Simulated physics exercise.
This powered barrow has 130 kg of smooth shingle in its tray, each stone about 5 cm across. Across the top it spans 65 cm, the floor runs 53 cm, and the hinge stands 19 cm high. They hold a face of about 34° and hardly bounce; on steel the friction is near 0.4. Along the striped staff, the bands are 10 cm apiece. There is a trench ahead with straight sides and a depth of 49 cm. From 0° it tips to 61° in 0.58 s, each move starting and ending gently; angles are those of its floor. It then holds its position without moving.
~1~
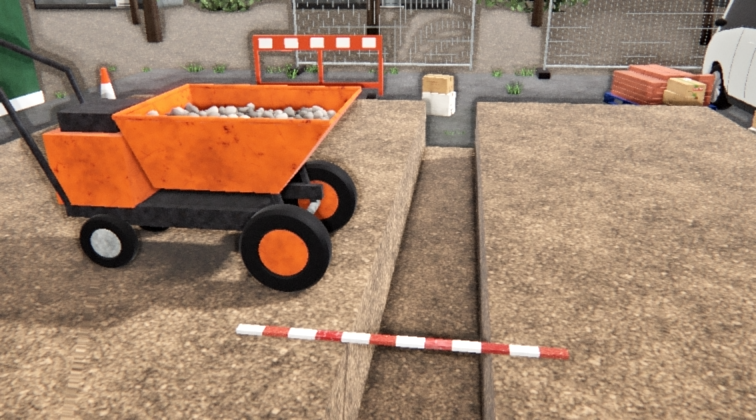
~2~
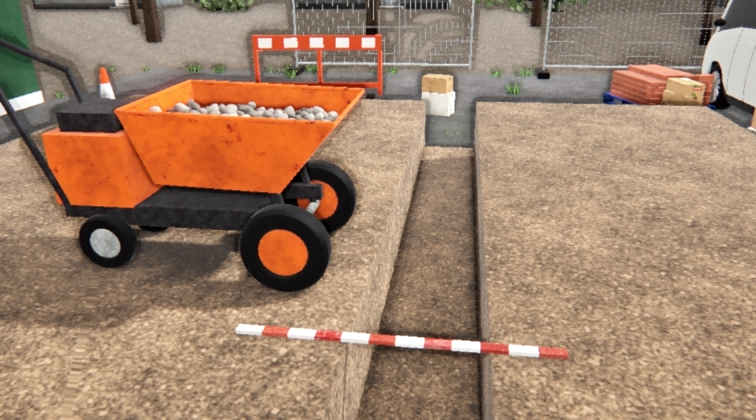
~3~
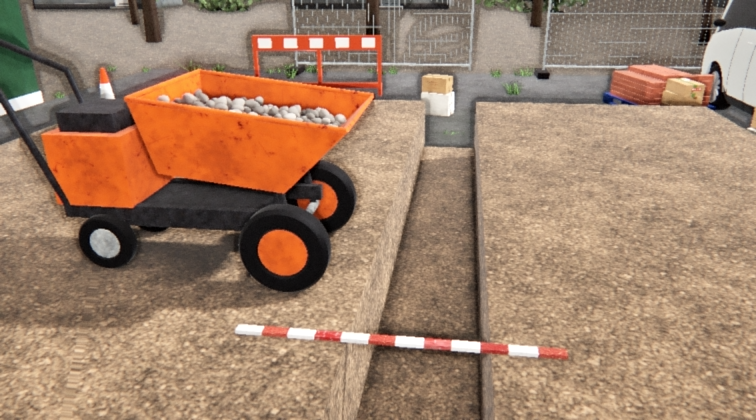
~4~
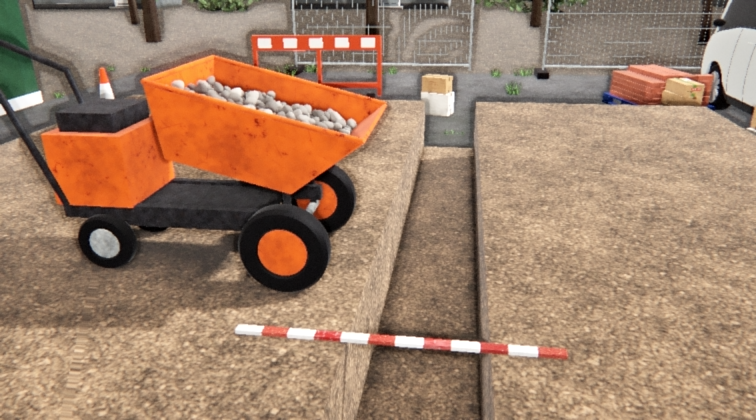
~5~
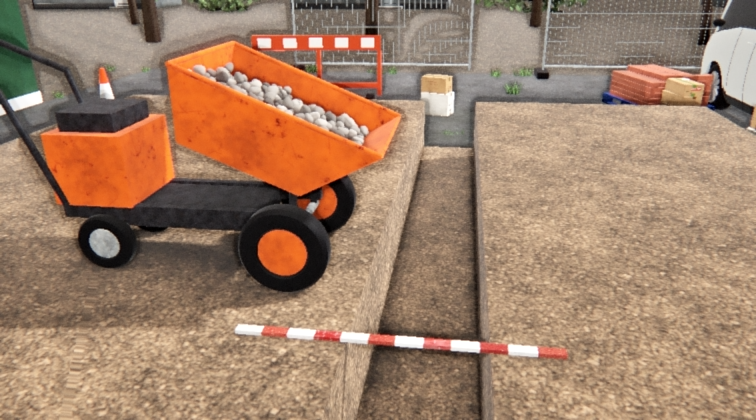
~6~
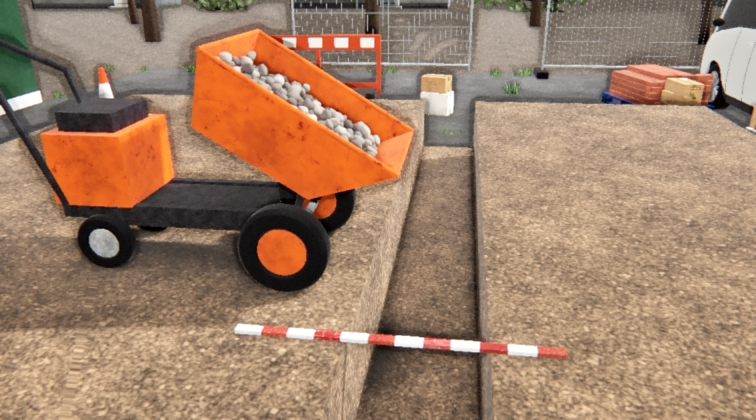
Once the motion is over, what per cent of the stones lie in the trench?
56 %.
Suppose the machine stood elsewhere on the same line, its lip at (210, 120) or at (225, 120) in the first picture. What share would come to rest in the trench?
I'd expect close to 75 per cent at the first and 95 per cent at the second.
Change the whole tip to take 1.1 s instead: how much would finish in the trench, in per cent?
Expected share: Around 70%.
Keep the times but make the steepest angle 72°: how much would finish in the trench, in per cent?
Some 55 in a hundred, I'd say.
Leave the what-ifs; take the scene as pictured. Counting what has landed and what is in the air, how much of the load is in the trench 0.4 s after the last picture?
About 10 per cent by then.
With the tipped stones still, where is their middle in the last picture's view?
Their centre sits close to (476, 330).
Then, 0.1 s after the last picture the floor is at 51°, 100 % in the tray; the foremost stones are at (397, 187).
Then, 0.4 s after the last picture the floor is at 61°, 88 % in the tray, 12 % in the trench; the foremost stones are at (491, 243).
Then, 0.7 s after the last picture the floor is at 61°, 36 % in the tray, 23 % in the trench, 41 % past the trench; the foremost stones are at (659, 293).
Then, 2.7 s after the last picture the floor is at 61°, 0 % in the tray, 56 % in the trench, 44 % past the trench; the foremost stones are past the picture's edge.
